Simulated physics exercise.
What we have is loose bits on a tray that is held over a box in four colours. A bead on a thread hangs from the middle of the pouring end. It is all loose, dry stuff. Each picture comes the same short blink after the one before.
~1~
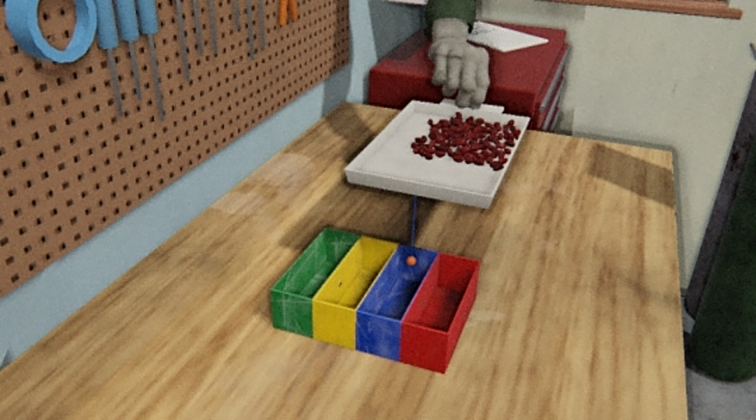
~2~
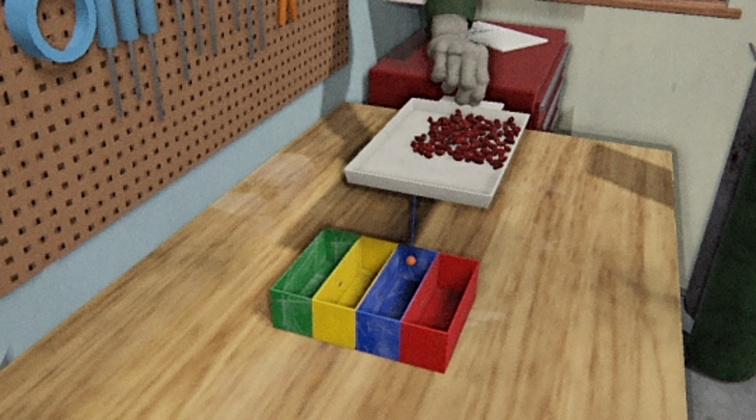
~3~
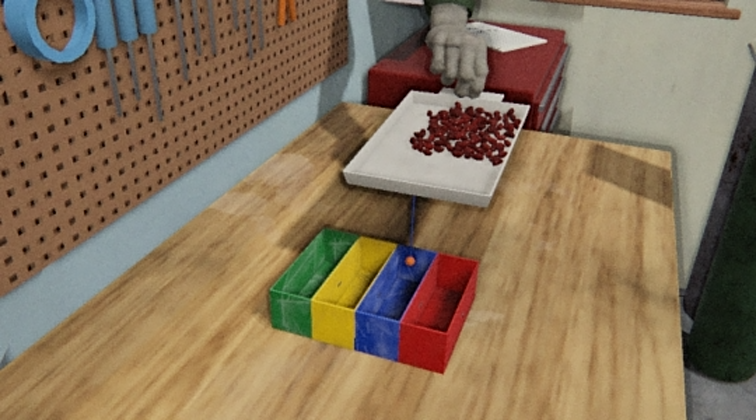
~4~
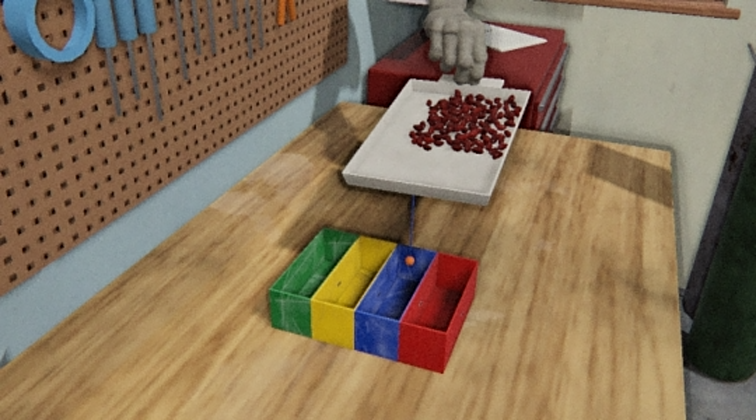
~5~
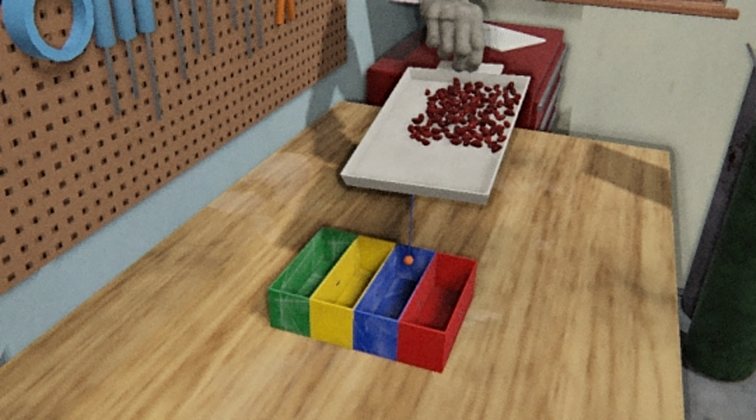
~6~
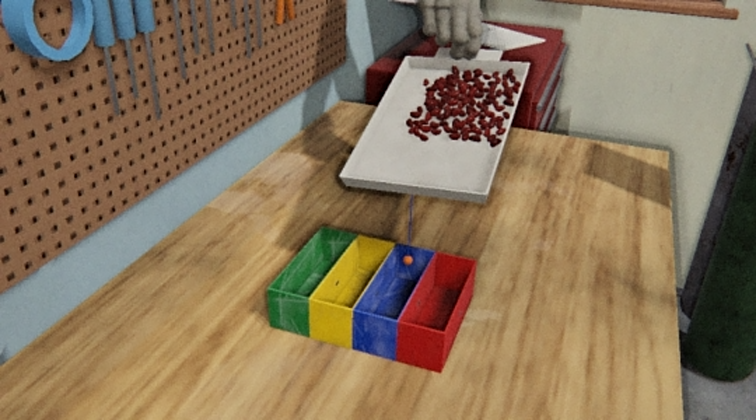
A gloved hand slowly raises the back of a tray of dark red beans.
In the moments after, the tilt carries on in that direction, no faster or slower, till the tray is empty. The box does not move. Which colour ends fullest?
The yellow cell gets the most.
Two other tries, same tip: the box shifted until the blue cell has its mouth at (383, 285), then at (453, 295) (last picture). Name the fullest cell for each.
One: The yellow one. Two: That green cell.
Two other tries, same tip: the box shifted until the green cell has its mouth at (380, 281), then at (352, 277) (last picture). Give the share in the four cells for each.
First some 50, then 80 per cent.
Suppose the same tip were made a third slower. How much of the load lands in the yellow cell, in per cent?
Some 50 per cent.
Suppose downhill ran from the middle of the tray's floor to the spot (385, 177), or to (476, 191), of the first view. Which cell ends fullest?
First the yellow cell, then the red one.
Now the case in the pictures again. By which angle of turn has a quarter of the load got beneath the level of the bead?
At about 75°.
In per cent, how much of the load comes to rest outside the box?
Close to 0 per cent.
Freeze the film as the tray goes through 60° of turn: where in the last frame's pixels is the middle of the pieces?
Roughly at (390, 167).
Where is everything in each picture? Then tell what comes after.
The first picture shows corners of the pouring end at (349, 168) and (489, 194), level; middle of the load at (465, 140), kidney beans; bead on its thread at (411, 261); green cell at (293, 310); yellow cell at (334, 321); blue cell at (378, 332); red cell at (424, 344).
The second picture shows corners of the pouring end at (349, 169) and (489, 194), level; middle of the load at (464, 138).
The third picture shows corners of the pouring end at (348, 170) and (487, 194), tipped barely, lowest at the left corner; middle of the load at (464, 133).
The fourth picture shows corners of the pouring end at (347, 171) and (487, 193), tipped a little, lowest at the left corner; middle of the load at (464, 123).
The fifth picture shows corners of the pouring end at (345, 173) and (485, 192), tipped a little, lowest at the left corner; middle of the load at (463, 114).
The sixth picture shows corners of the pouring end at (344, 174) and (484, 191), tipped clearly, lowest at the left corner; middle of the load at (461, 105); green cell at (289, 309); yellow cell at (331, 320); blue cell at (375, 331); red cell at (420, 343).
Soon after the last picture, tray tipped steeply; nearly all on the tray; a small part falling or outside the box.
A little later, tray tipped right over; about half on the tray; about a quarter in the yellow cell; a small part in the green cell; a small part in the blue cell; a stray few in the red cell; a small part falling or outside the box.
Later still, tray tipped past a quarter turn; about half in the yellow cell; about a quarter in the blue cell; about a quarter in the green cell; a small part in the red cell; a small part falling or outside the box.
At rest, tray tipped past a quarter turn; about half in the yellow cell; about a quarter in the blue cell; about a quarter in the green cell; a small part in the red cell; a small part outside the box.
